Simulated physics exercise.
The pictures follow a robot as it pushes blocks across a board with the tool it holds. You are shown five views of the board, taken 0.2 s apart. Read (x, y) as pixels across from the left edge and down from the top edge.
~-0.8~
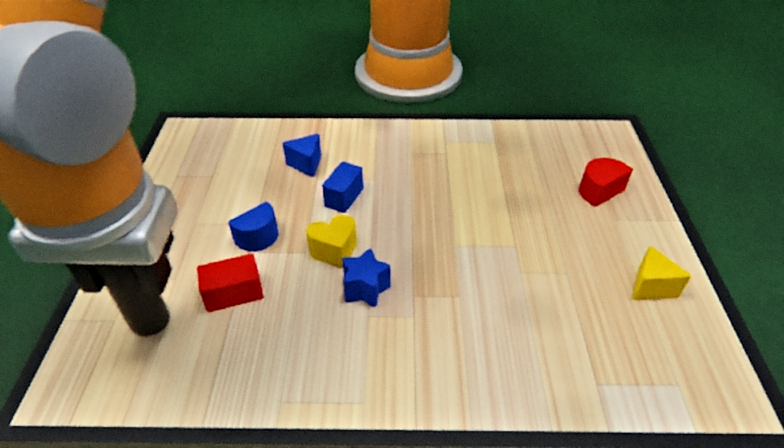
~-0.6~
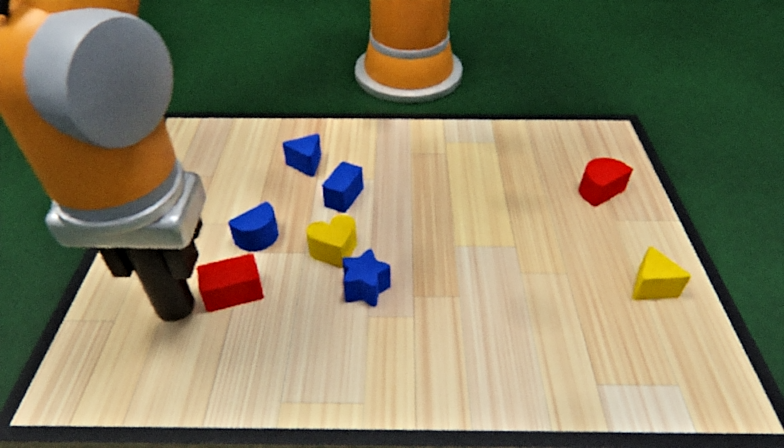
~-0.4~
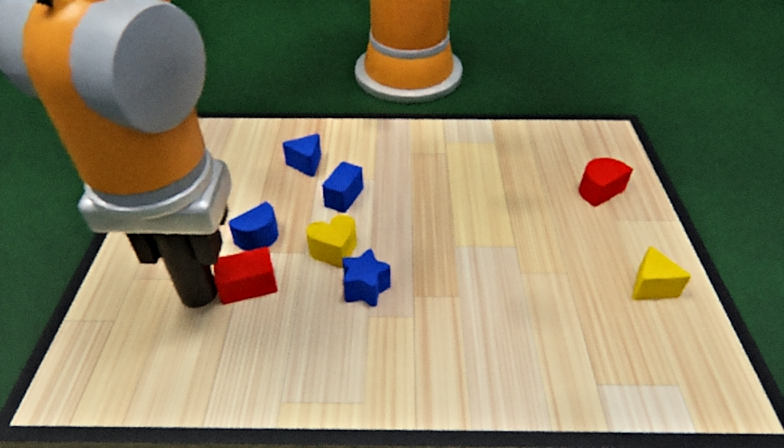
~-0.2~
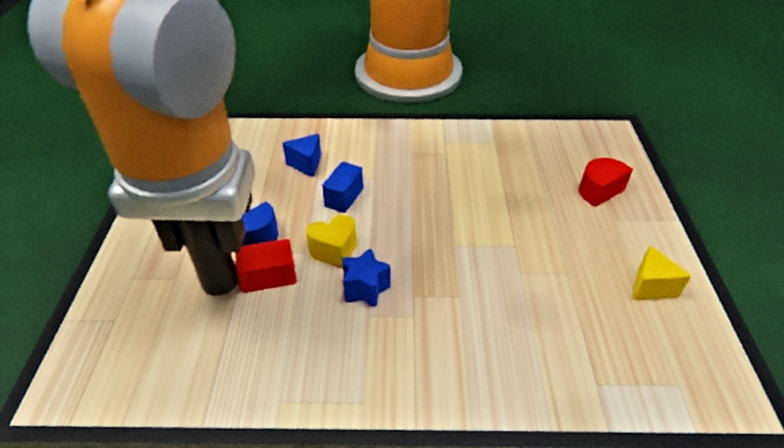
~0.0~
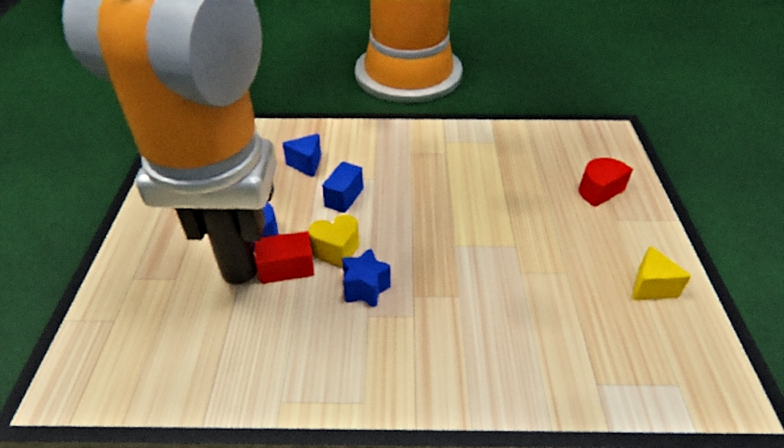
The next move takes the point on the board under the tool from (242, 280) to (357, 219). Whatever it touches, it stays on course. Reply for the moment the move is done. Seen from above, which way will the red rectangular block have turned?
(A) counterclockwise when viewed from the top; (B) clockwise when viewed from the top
B
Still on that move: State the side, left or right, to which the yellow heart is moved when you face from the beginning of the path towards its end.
Taking start-to-end as forward, the block's sideways shift goes to the right.
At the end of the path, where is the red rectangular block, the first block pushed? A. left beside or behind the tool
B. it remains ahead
My answer is option B.
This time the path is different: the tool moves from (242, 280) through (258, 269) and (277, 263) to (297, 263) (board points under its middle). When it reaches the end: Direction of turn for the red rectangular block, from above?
It is turned anticlockwise.
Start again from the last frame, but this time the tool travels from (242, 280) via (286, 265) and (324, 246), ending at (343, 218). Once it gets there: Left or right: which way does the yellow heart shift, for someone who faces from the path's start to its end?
My answer: Right.
The first path, step by step. One third of the way, tool (281, 250); red rectangular block (322, 224); yellow heart (367, 217), turned 45° clockwise.
Two thirds of the way, tool (321, 229); red rectangular block (362, 208); yellow heart (406, 209), turned 55° clockwise.
At the end, tool (356, 210); blue half-round block unmoved; red rectangular block (399, 195), turned 20° clockwise; yellow heart (441, 206), turned 75° clockwise; blue rectangular block (343, 174); blue star unmoved.
